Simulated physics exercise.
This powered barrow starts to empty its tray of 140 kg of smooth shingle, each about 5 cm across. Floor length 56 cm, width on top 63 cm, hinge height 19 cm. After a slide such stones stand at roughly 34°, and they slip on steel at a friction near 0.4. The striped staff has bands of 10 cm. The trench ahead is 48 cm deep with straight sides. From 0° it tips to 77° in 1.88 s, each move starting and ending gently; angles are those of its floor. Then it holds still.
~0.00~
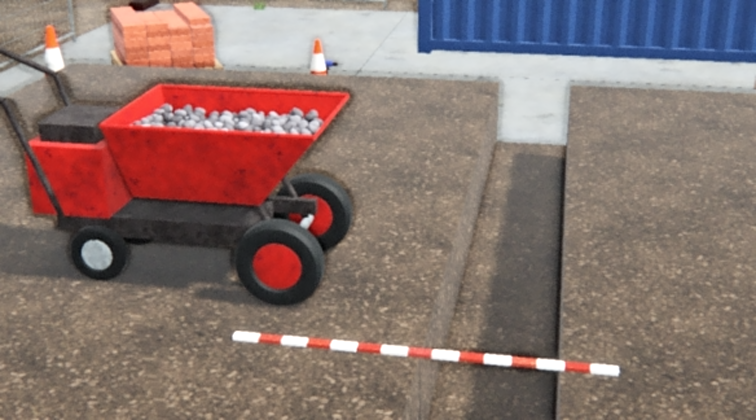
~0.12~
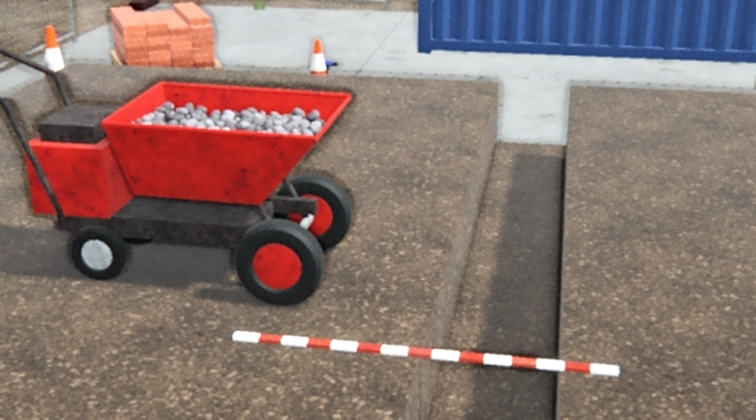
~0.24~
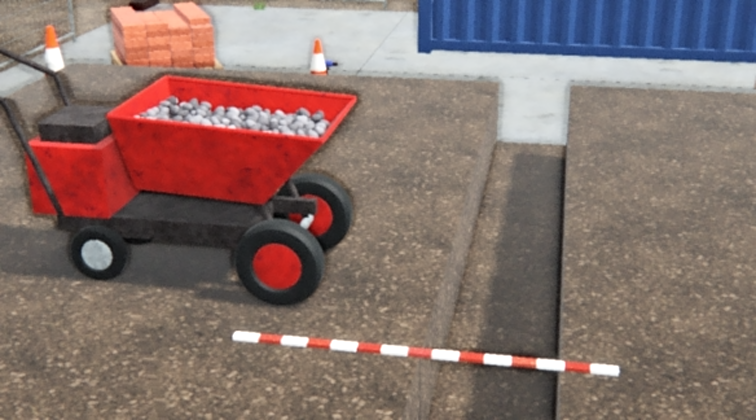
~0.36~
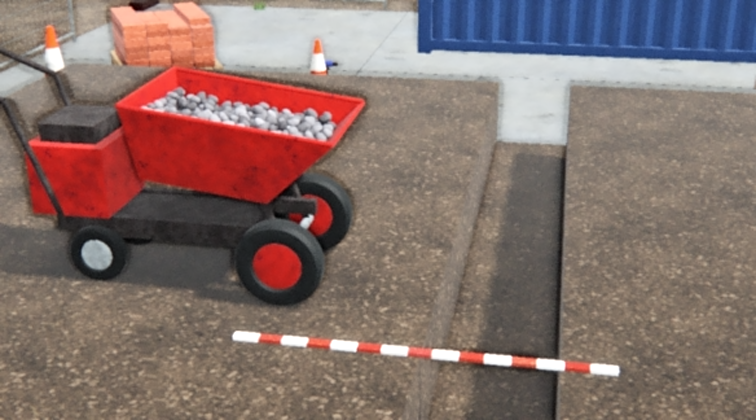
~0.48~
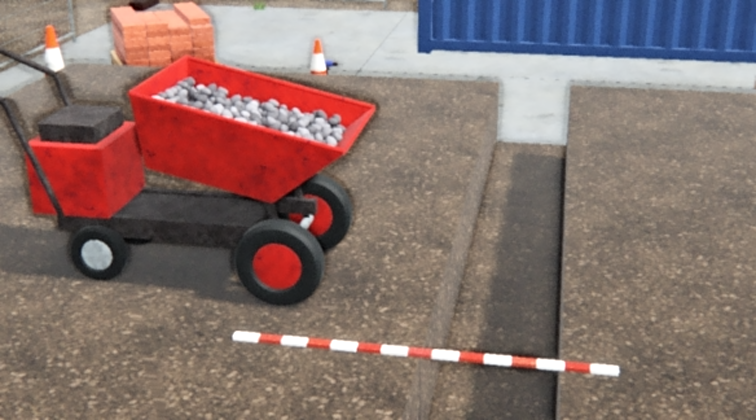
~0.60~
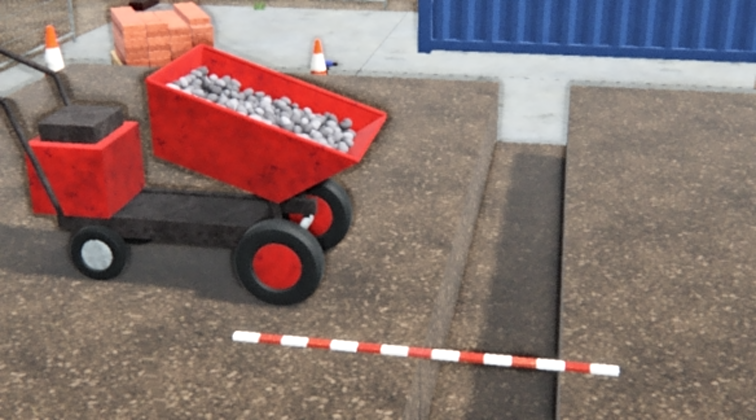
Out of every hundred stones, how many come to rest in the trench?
Close to 100 in a hundred.
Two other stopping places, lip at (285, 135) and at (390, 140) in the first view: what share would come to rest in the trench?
Near 90 per cent from the first place, 80 from the second.
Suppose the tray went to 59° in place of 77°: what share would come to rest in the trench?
In that case some 85 per cent.
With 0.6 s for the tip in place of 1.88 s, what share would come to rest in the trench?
Then about 95 per cent.
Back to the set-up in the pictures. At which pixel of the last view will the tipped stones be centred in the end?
Their middle is at about (510, 375).
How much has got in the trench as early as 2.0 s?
Some 75 per cent.
After 1.4 s the floor is at 65°; 97 % in the tray, 1 % short of the trench, 2 % in the trench; the foremost stones are at (456, 251).
After 2.0 s the floor is at 77°; 24 % in the tray, 76 % in the trench; the foremost stones are at (555, 365).
After 2.3 s the floor is at 77°; 3 % in the tray, 97 % in the trench; the foremost stones are at (554, 355).
After 4.3 s the floor is at 77°; 0 % in the tray, 100 % in the trench; the foremost stones are at (555, 365).
